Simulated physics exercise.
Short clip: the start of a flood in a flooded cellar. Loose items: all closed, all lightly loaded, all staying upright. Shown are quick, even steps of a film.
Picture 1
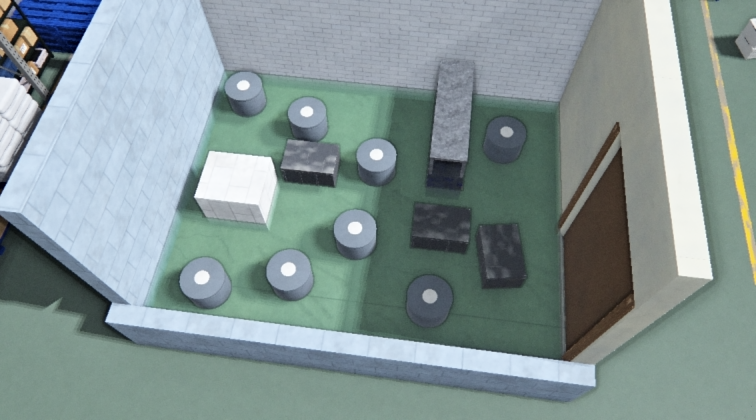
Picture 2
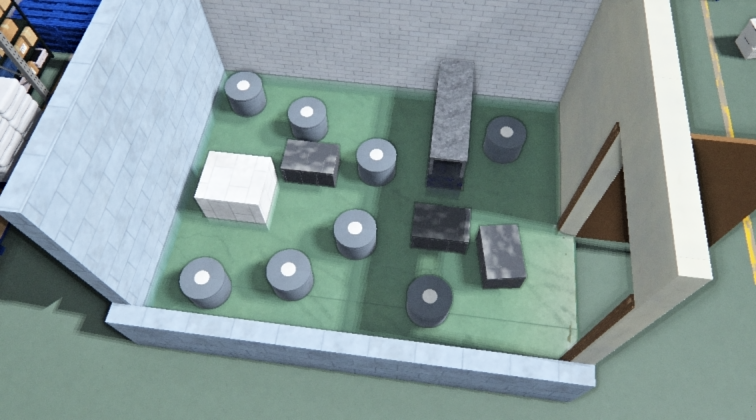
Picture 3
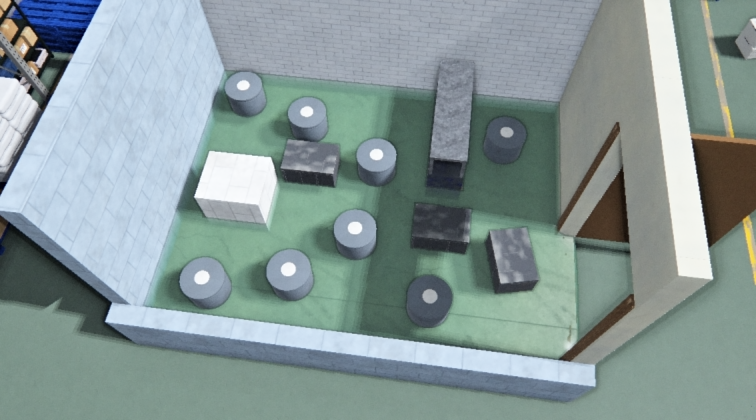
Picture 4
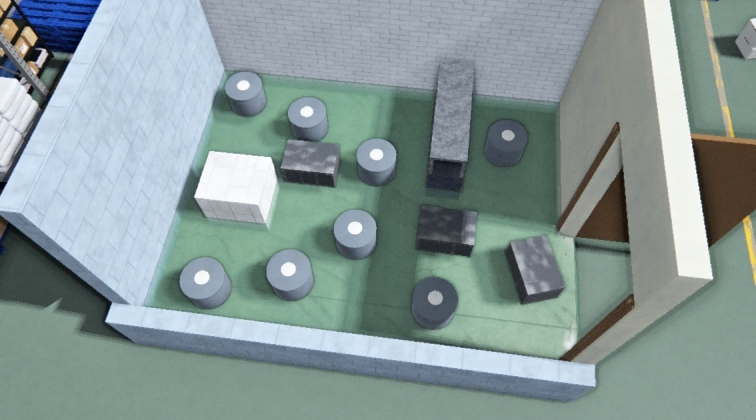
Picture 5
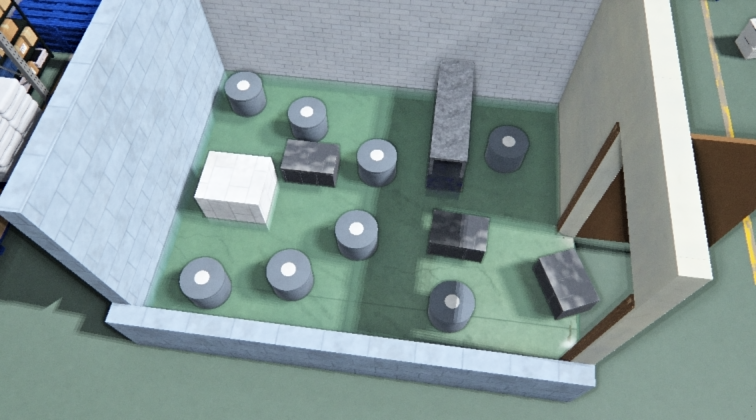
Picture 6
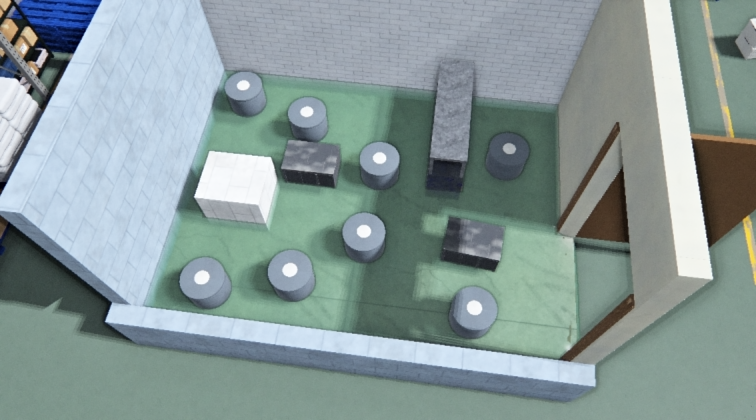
Dark box sliding out through a doorway after a brown door swings open, with another box and nearby grey drums shifting slightly rightward.
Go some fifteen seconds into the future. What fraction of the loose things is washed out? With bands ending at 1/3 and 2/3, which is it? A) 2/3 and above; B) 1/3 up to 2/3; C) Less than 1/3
2/3 and above.
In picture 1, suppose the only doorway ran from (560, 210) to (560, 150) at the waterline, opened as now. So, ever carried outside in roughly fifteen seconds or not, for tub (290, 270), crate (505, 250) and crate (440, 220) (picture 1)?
Item one never gets out, item two leaves at some point, item three never gets out.
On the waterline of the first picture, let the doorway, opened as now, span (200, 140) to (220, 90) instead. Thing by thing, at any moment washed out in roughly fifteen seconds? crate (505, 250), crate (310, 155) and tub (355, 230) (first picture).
The first never exits, the second exits, the third exits.
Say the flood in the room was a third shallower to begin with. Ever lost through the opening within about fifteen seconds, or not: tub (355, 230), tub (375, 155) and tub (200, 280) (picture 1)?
In turn: Gone, through, stays.
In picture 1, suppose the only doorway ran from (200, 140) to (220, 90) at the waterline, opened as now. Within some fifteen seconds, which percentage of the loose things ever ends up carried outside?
Result: Close to 50 %.
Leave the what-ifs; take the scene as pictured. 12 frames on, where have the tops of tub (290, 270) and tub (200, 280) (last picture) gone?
Near (462, 315) and (266, 294).
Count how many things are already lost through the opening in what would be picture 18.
I get 5.
A moment on, 1 of 11 are out; 10 afloat.
Next, 5 of 11 are out; 6 afloat.
Later, 7 of 11 are out; 4 afloat.
In the end, 8 of 11 are out; 3 afloat.
